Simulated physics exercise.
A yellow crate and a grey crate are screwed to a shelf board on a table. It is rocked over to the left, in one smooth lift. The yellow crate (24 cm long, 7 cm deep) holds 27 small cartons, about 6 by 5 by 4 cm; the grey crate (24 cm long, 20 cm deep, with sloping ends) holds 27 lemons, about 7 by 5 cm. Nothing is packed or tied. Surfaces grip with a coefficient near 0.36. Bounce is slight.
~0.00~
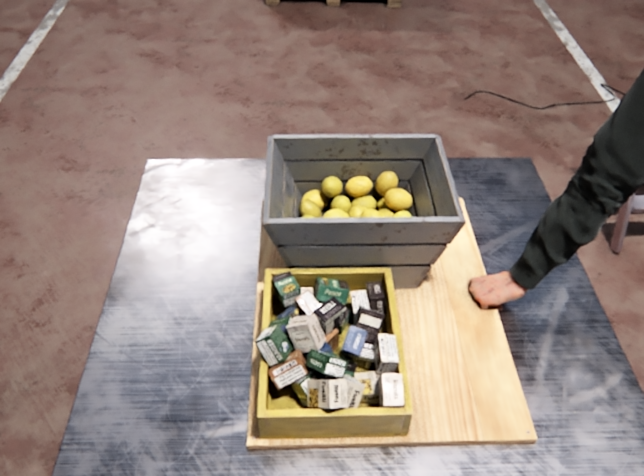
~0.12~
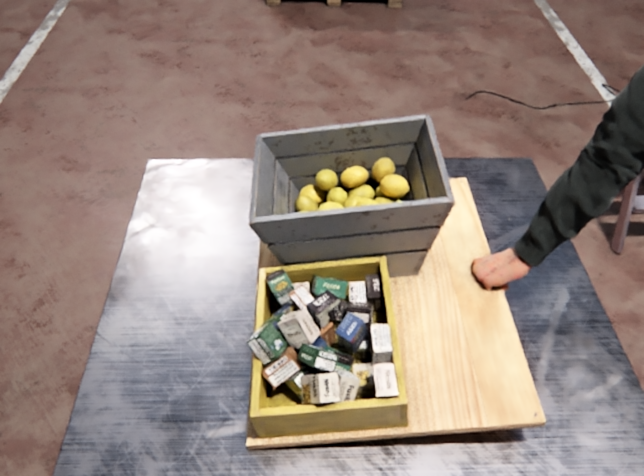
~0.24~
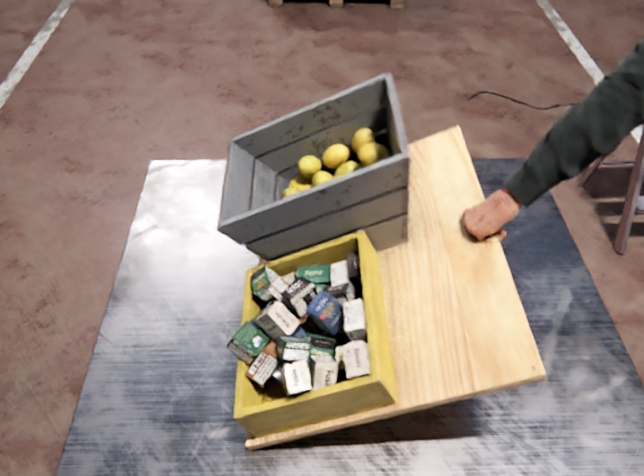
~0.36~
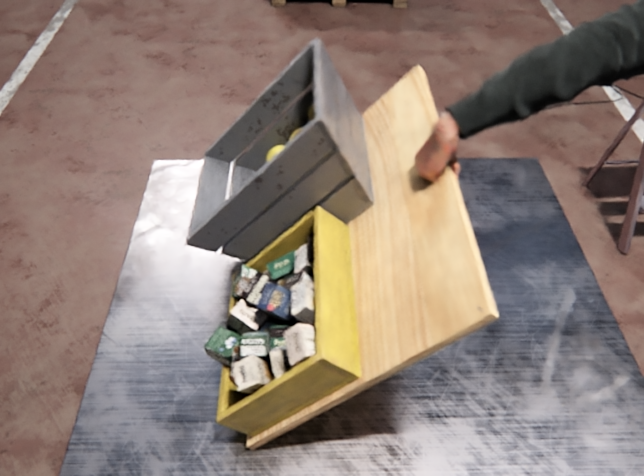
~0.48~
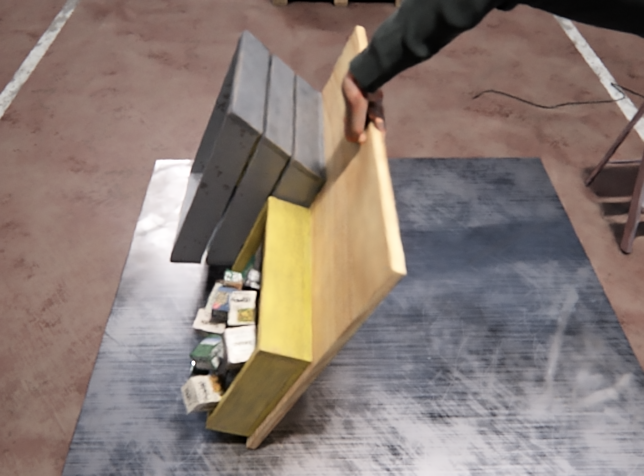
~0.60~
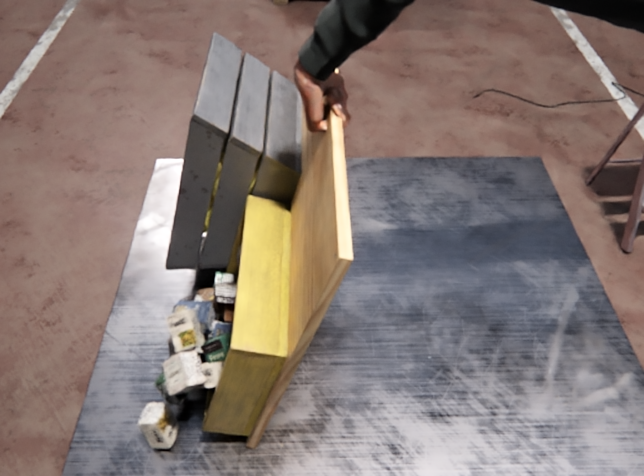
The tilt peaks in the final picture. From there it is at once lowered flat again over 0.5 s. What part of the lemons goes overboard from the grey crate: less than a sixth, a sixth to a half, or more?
From a sixth to a half of the lemons leave the grey crate.
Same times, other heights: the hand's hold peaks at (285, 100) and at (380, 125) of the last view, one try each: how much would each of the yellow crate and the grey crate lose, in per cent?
Yellow crate 70 then 40, grey crate 70 then 10 per cent.
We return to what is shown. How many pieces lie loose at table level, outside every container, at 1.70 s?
Some 16 pieces.
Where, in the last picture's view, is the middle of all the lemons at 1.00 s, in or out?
At about (301, 217).
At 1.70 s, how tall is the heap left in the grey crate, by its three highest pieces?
Roughly 9 cm high.
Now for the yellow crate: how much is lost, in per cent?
Yellow crate 50 per cent.
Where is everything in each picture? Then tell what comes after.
In the first frame (each is followed by its nearest rim corner in this view; the camera pans a little), grey crate, (269, 221); yellow crate, (265, 413); 0° from level; none out.
Grey crate, (254, 220); yellow crate, (258, 413); 8° from level, in the second frame.
Grey crate, (220, 224); yellow crate, (240, 413); 26° from level, in the third frame.
Grey crate, (188, 238); yellow crate, (221, 416); 47° from level, in the fourth frame.
Grey crate, (170, 256); yellow crate, (208, 422); 65° from level; 5 out, the lowest carton at (201, 365), in the fifth frame.
Grey crate, (166, 264); yellow crate, (204, 424); 73° from level; 9 out, in the sixth frame.
After 0.78 s, tilt 51°; yellow crate 16 in, 11 out and grey crate 21 in, 6 out.
After 1.00 s, tilt 8°; yellow crate 14 in, 13 out and grey crate 17 in, 10 out.
After 1.31 s, tilt 0°; yellow crate 14 in, 13 out and grey crate 17 in, 10 out.
When it is over (at 1.70 s), yellow crate 14 in, 13 out and grey crate 17 in, 10 out. Asked share, 10 of 27, 37 per cent.
